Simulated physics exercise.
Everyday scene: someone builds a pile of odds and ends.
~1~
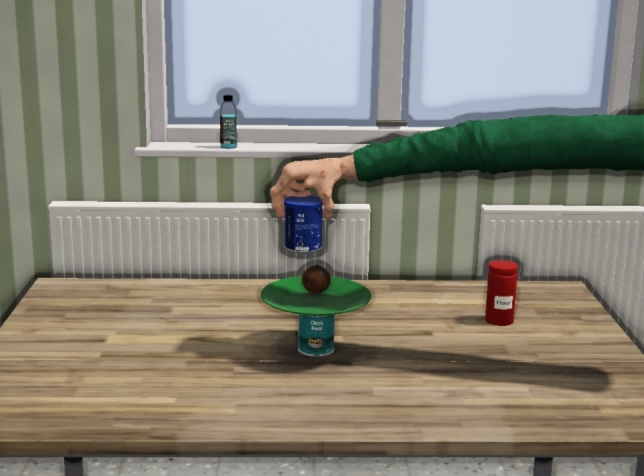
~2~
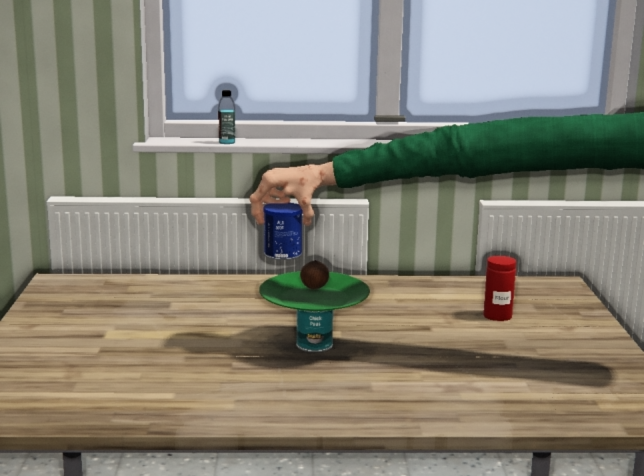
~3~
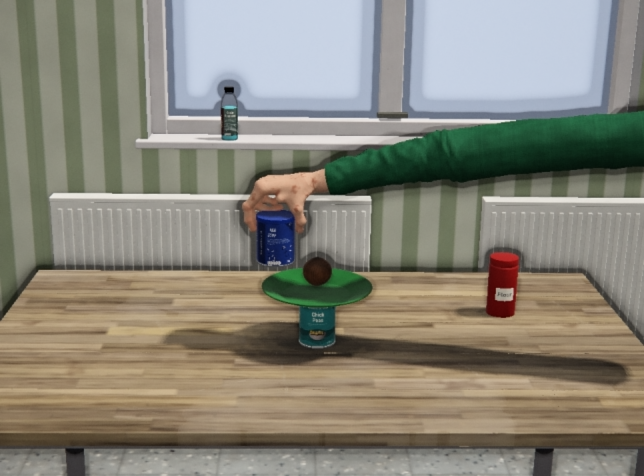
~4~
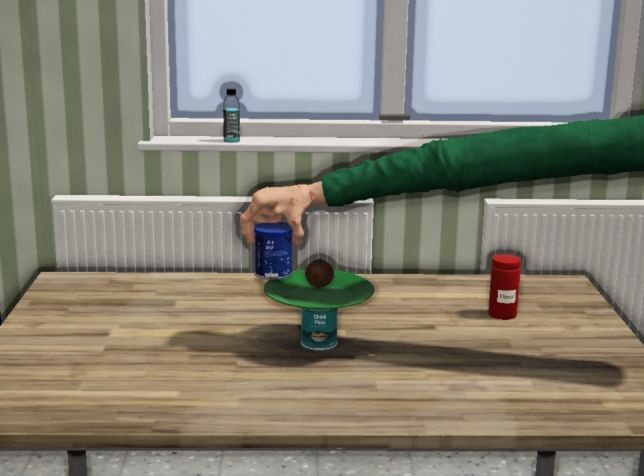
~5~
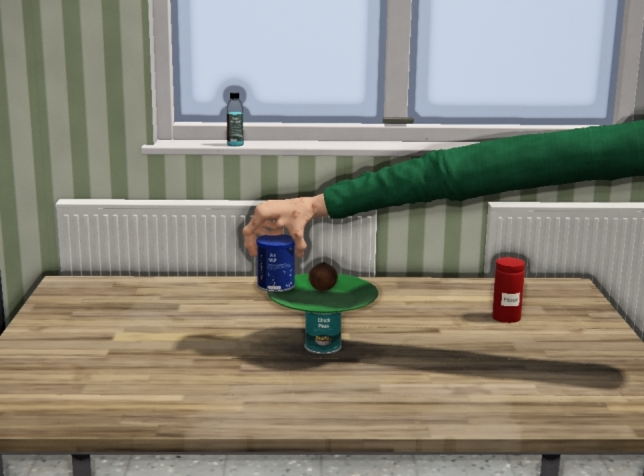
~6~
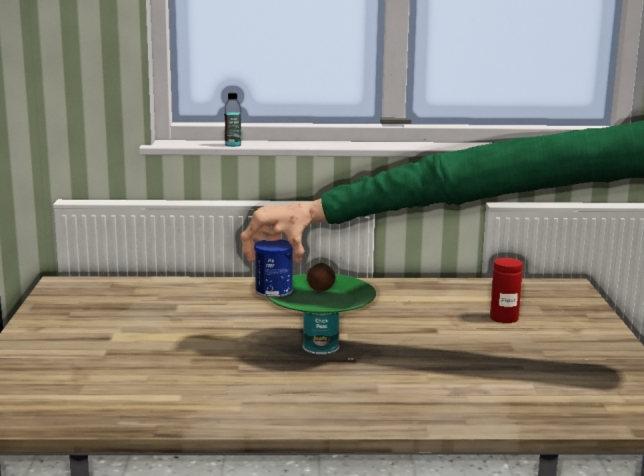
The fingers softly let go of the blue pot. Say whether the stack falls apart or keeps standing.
Short answer: It's safe.
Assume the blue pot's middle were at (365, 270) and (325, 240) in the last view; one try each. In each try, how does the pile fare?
In the first case the pile remains standing, while in the second it collapses.
Then, 0.40 s later than the last frame, all is still.
Then, 1.20 s later than the last frame, blue pot resting near (274, 269).
When it is over, all 5 as before. End places, in pixels of the last picture, blue pot near (274, 269). The pile holds.
